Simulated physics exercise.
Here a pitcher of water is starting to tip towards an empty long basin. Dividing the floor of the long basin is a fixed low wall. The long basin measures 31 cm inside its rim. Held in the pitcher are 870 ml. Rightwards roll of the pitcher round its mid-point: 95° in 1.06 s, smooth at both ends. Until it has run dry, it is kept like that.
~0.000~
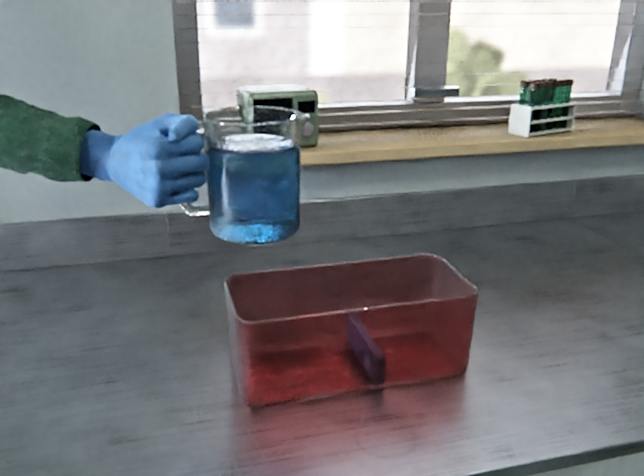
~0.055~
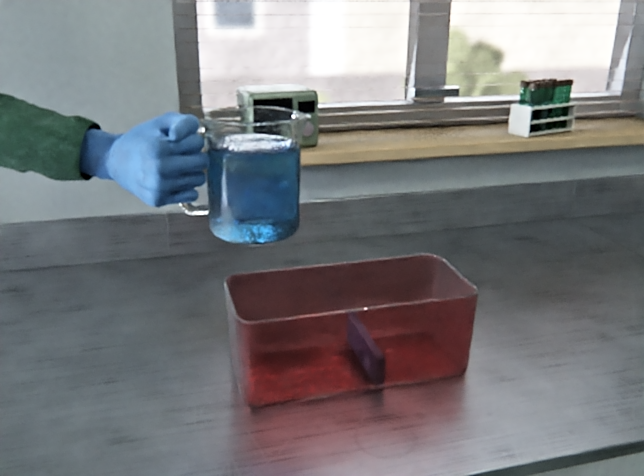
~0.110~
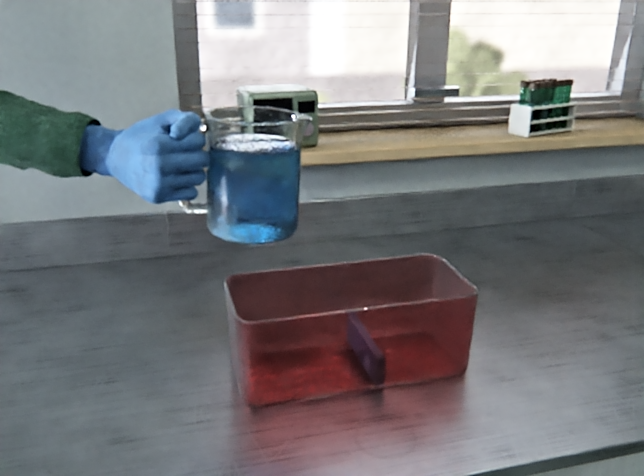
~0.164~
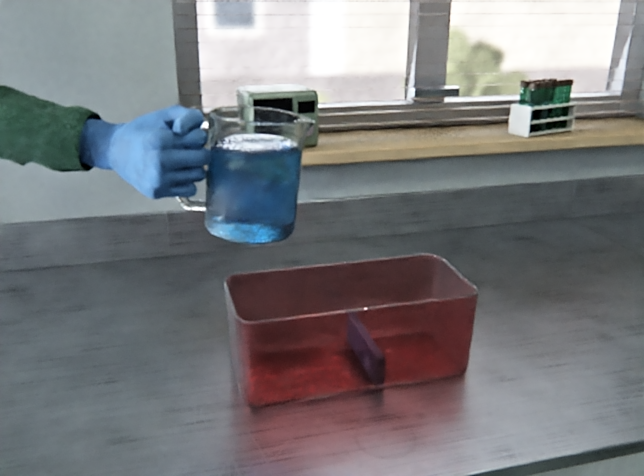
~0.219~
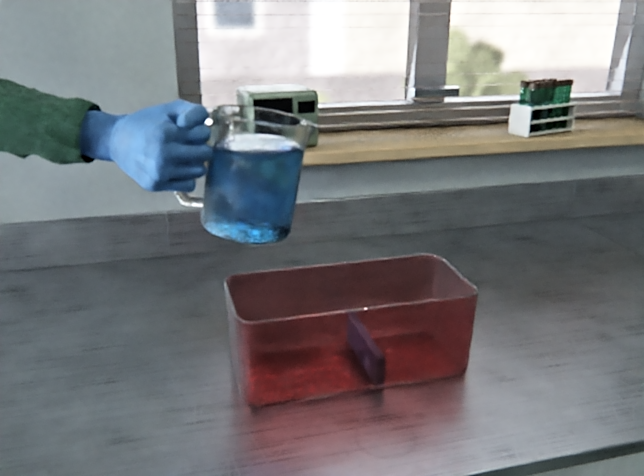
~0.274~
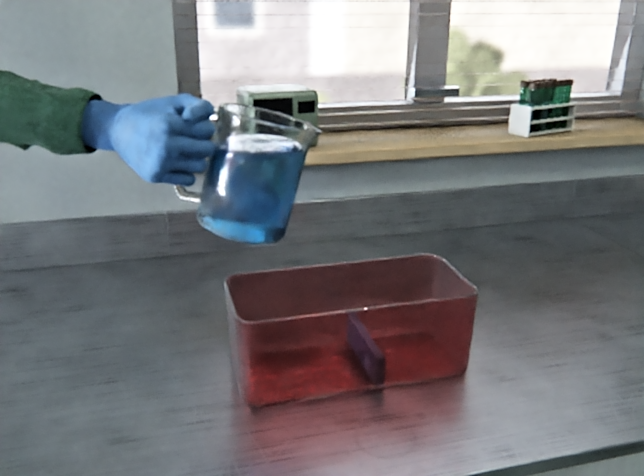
A blue-gloved hand gradually tilts a glass pitcher of blue water rightwards above a red basin.
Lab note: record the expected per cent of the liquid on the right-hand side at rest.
Expected right-hand share: 82 per cent.
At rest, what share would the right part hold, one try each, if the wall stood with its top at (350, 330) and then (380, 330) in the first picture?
Respectively 95 and 35 %.
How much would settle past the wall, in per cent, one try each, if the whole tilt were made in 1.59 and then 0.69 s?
85 then 80 %.
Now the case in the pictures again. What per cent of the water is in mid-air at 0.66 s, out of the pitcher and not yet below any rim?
10 per cent.
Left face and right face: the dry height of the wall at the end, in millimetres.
Left side: Around 38 mm. Right side: Around 0 mm.
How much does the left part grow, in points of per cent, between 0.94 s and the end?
Around 16 in a hundred.
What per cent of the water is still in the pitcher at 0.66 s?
Roughly 90 percent.
By 0.66 s the tilt is 65° and 90 per cent is still to pour, 0 is left of the wall and 0 right of it.
By 0.94 s the tilt is 92° and 47 per cent is still to pour, 1 is left of the wall and 29 right of it.
By 1.24 s the tilt is 95° and 14 per cent is still to pour, 4 is left of the wall and 73 right of it.
By 1.56 s the tilt is 95° and 4 per cent is still to pour, 9 is left of the wall and 84 right of it.
At rest 16 per cent lies left of the wall, 82 right of it and 1 outside.
